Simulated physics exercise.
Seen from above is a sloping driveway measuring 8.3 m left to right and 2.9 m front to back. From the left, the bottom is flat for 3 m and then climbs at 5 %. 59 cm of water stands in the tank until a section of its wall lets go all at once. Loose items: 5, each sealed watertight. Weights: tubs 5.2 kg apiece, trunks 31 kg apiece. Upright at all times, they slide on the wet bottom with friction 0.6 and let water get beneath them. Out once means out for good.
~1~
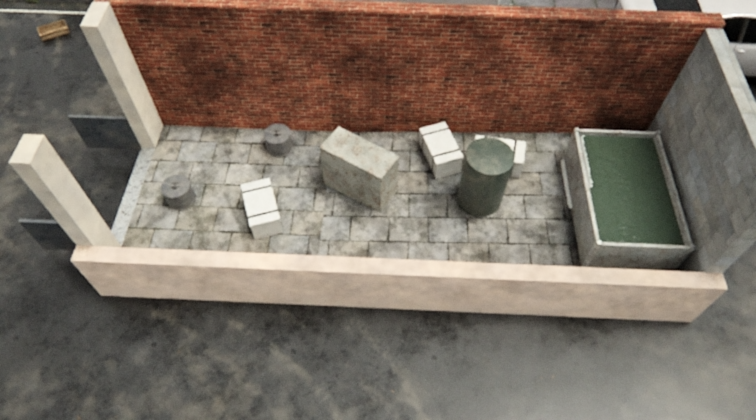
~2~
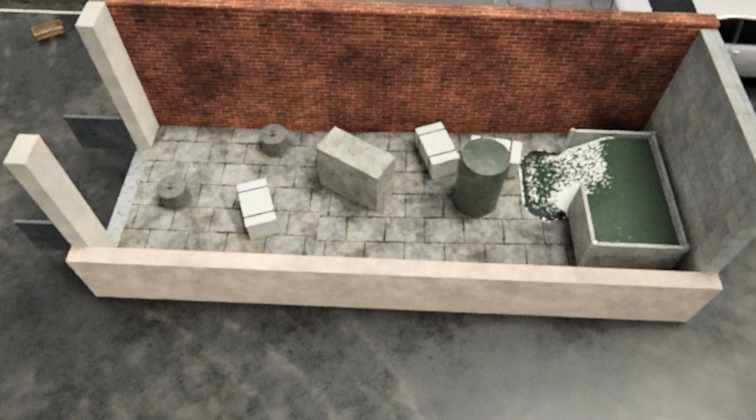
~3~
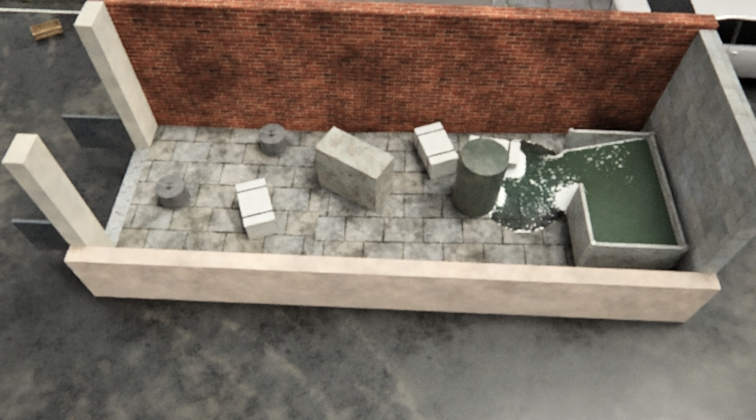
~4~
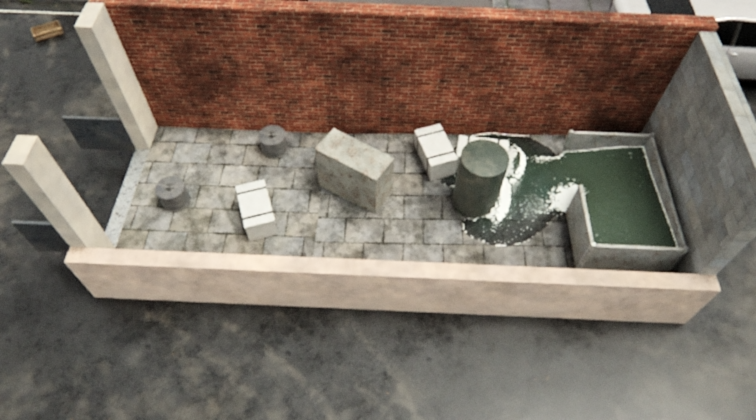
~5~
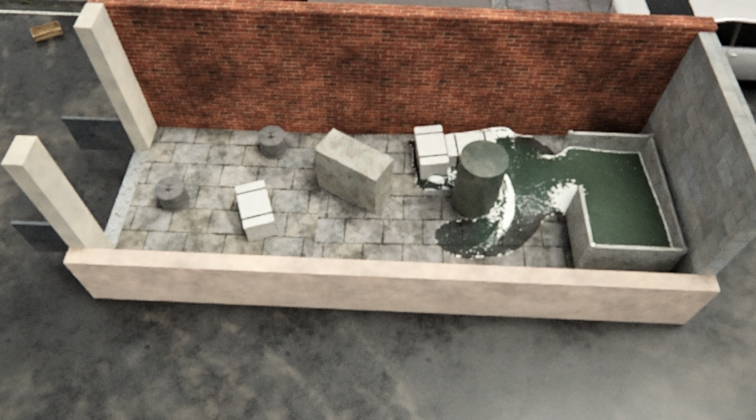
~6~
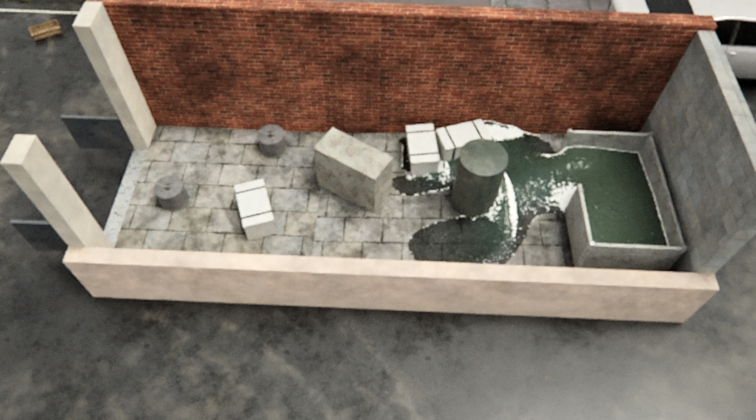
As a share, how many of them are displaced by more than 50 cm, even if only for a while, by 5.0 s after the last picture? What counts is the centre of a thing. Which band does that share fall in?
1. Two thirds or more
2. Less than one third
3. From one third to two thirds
1, two thirds or more.
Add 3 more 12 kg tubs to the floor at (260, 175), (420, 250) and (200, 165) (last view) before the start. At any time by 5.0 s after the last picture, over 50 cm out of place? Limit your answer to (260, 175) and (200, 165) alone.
Taking them in that order, they come out larger and larger.
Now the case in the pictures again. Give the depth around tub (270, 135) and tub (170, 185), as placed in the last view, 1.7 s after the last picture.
First roughly 4 cm, second roughly 0 cm.
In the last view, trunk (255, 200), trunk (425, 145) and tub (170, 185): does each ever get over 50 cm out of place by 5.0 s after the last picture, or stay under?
First stays inside the line, second crosses the line, third crosses the line.
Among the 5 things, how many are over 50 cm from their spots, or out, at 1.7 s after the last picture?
I count 3.
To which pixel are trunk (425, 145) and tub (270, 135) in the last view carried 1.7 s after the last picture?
(253, 133) and (187, 157), roughly.
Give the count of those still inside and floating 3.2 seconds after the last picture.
Count: 1.
Then, 0.4 s after the last picture 2 of 5 are over 50 cm from their spots; 1 afloat.
Then, 1.7 s after the last picture 3 of 5 are over 50 cm from their spots; 1 afloat.
Then, 3.2 s after the last picture 4 of 5 are over 50 cm from their spots; 1 afloat.
Then, 5.0 s after the last picture 4 of 5 are over 50 cm from their spots, and 4 have been at some point; 0 afloat.
